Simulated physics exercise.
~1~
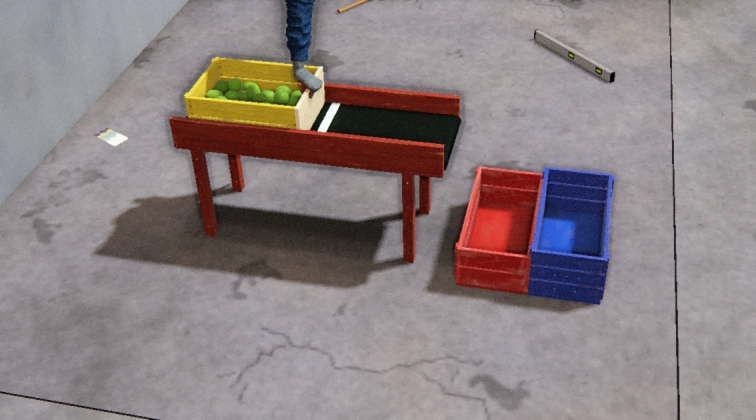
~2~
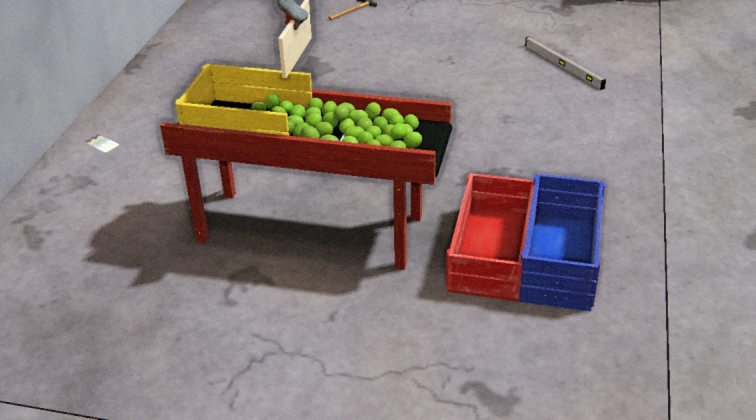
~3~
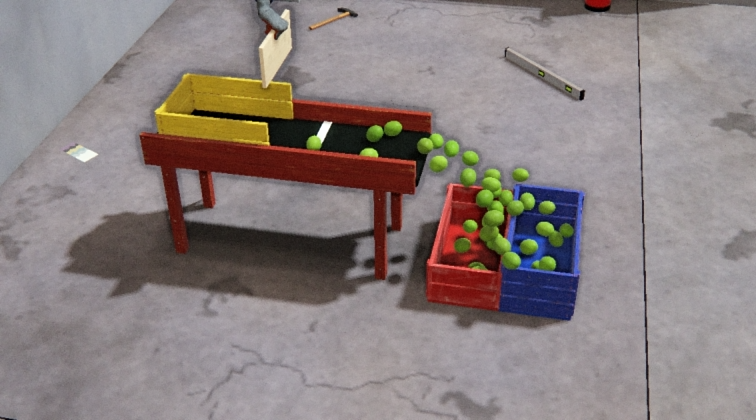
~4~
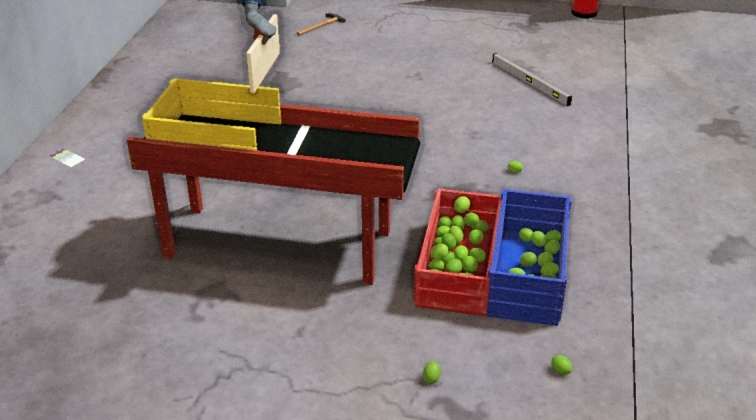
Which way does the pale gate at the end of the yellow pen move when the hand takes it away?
The gate moves up, lifted clear of the yellow pen by the hand.
